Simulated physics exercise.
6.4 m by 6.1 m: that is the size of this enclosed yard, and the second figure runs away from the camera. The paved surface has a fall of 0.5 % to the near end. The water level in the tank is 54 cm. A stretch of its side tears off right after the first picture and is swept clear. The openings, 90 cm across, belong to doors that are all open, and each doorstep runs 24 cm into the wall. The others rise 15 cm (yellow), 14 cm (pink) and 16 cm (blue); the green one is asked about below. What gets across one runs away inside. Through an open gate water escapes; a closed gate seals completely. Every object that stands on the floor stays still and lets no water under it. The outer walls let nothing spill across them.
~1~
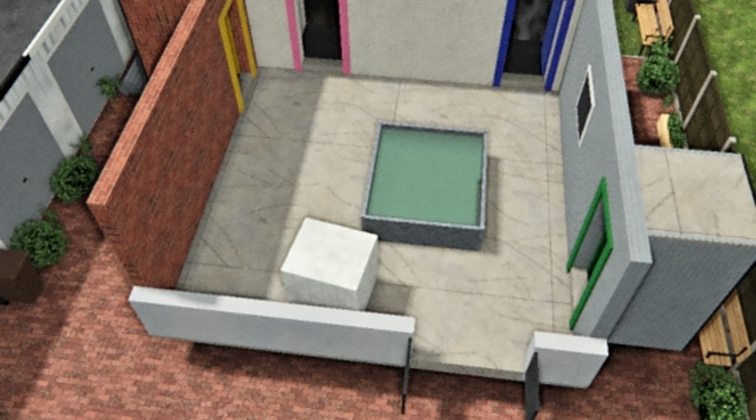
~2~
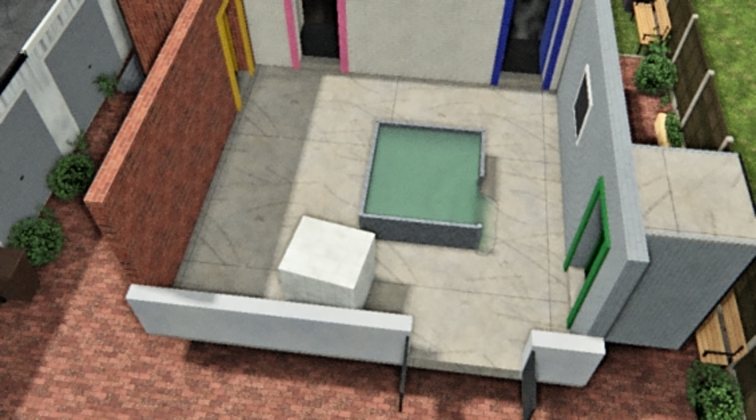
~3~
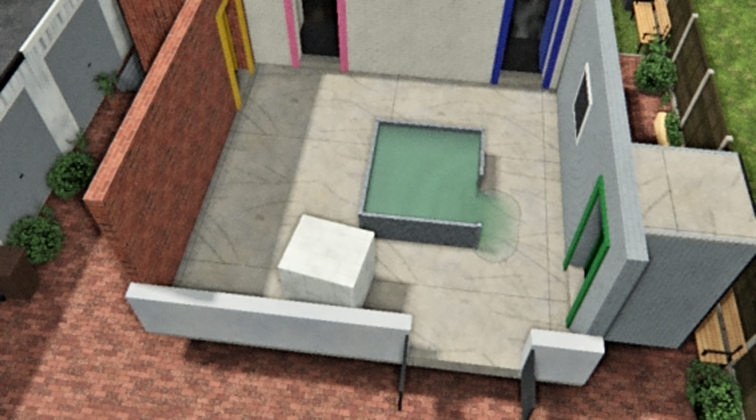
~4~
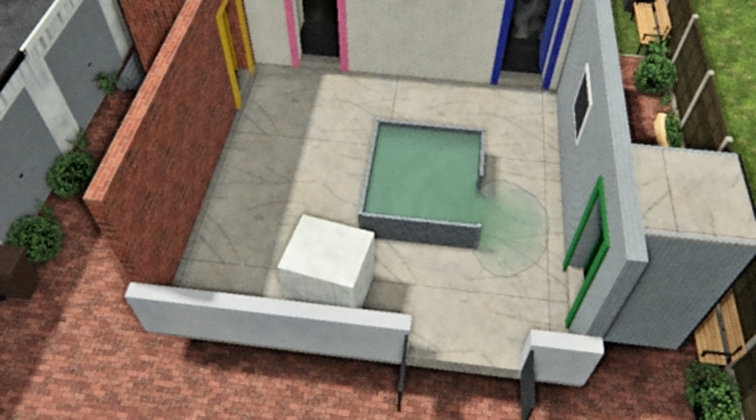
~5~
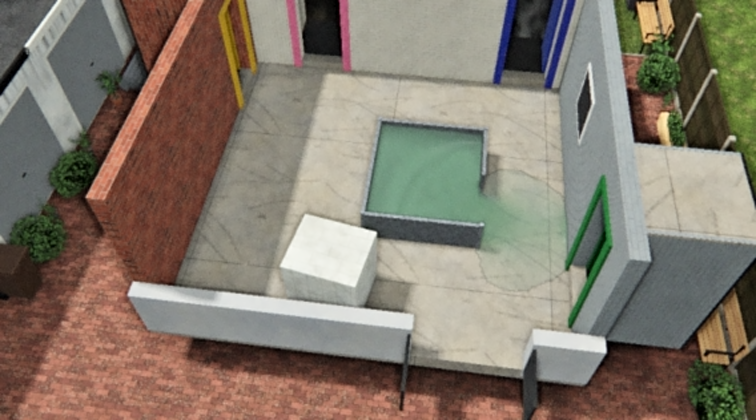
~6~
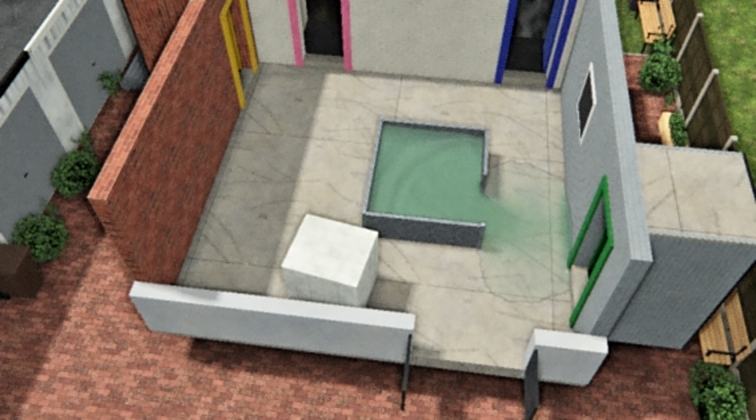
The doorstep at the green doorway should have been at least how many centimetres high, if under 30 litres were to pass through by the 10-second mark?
At least some 17 cm.
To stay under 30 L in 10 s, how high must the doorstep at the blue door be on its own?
Blue: 10.5 cm.
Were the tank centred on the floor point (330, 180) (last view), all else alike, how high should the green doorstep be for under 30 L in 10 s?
It must be around 14.0 cm tall.
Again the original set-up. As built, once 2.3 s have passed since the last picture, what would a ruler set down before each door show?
At the yellow door the depth is 0 cm, at green 18 cm, at pink 0 cm and at blue 19 cm.
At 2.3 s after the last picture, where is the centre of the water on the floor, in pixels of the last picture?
My guess is close to (474, 212).
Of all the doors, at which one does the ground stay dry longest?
Door: Yellow.
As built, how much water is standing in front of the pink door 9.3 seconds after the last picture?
About 2.0 cm.
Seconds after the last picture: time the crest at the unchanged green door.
Approximately 1.0 s.
Then, 0.7 s after the last picture water covers 15 % of the floor, deepest (38 cm) near (563, 234); 23 cm at the green door, 0 litres in over its 19 cm doorstep.
Then, 2.3 s after the last picture water covers 35 % of the floor, deepest (31 cm) near (557, 358); 18 cm at the green door, 15 litres in over its 19 cm doorstep.
Then, 9.3 s after the last picture water covers 90 % of the floor, deepest (10 cm) near (545, 357); 8 cm at the green door, 17 litres in over its 19 cm doorstep.
At the green door as built, the water peaked near 25 cm, 1.1 s after the last picture.
With a doorstep of 15 cm, 45 litres would have come in within the 10 s; with 20 cm, 14 litres. So under 30 litres takes about 17 cm.
